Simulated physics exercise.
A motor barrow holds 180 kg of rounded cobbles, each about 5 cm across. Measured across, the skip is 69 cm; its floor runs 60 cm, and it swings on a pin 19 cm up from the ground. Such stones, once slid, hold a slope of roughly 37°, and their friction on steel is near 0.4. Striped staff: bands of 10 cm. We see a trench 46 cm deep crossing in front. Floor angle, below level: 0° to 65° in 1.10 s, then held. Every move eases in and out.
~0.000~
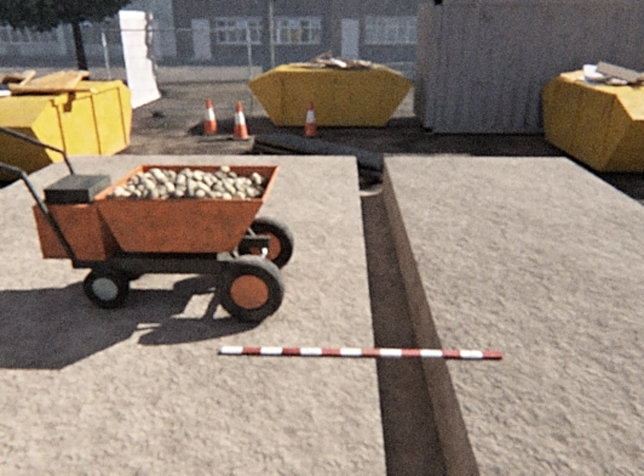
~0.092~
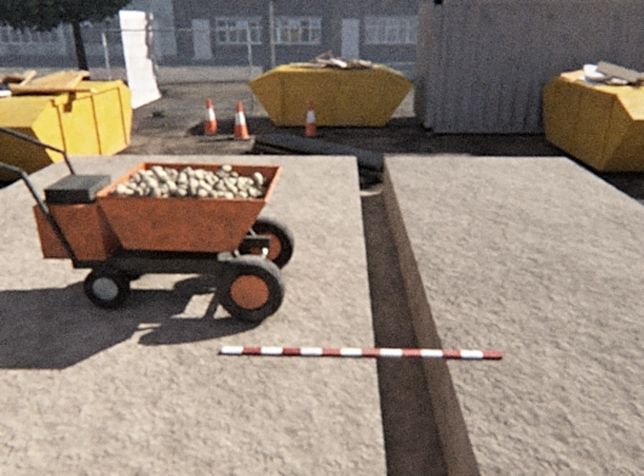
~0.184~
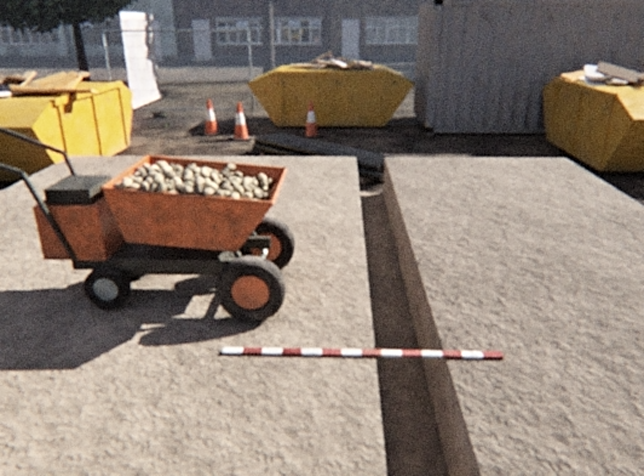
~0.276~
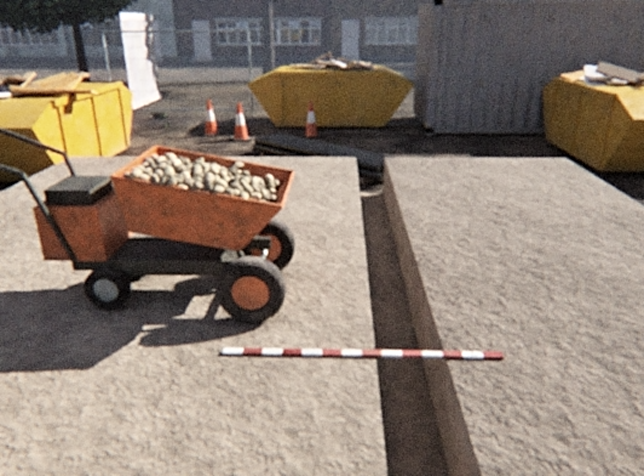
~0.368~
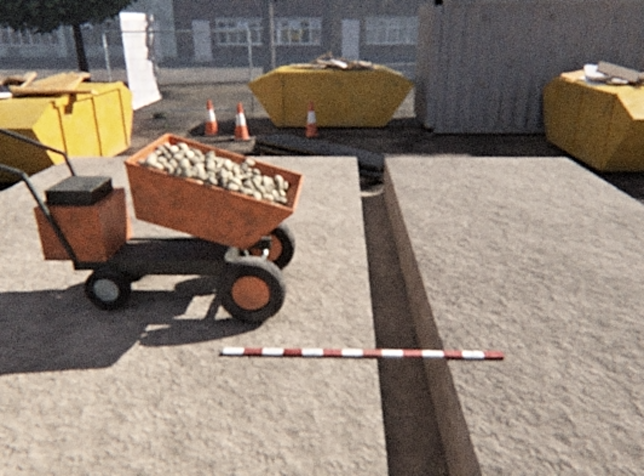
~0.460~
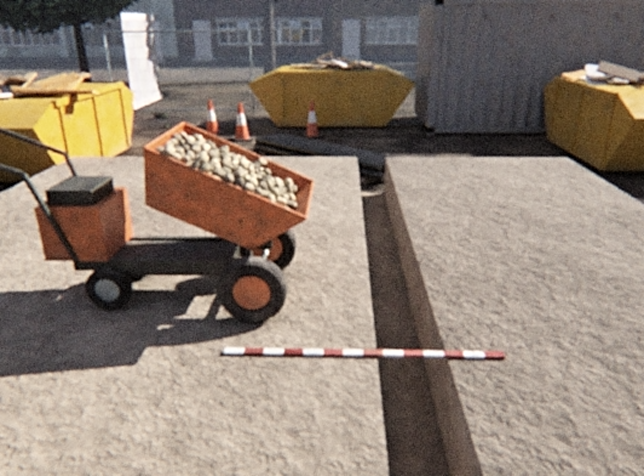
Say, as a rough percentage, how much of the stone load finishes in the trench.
Roughly 67 out of 100.
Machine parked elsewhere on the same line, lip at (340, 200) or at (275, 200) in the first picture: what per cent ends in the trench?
Roughly 25 per cent, then 75 per cent.
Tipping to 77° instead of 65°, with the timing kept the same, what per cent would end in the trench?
Trench share: Approx. 95%.
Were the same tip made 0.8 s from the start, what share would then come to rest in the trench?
It would come to roughly 65 per cent.
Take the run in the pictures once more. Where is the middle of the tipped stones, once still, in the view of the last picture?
Roughly at pixel (395, 344).
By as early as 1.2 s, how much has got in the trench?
Around 20 per cent of it, at that instant.
After 0.8 s the floor is at 55°; 100 % in the skip; the foremost stones are at (340, 231).
After 1.2 s the floor is at 65°; 72 % in the skip, 6 % short of the trench, 22 % in the trench; the foremost stones are at (422, 353).
After 1.5 s the floor is at 65°; 44 % in the skip, 7 % short of the trench, 48 % in the trench, 1 % past the trench; the foremost stones are at (466, 301).
After 3.5 s the floor is at 65°; 22 % in the skip, 10 % short of the trench, 67 % in the trench, 1 % past the trench; the foremost stones are at (502, 301).
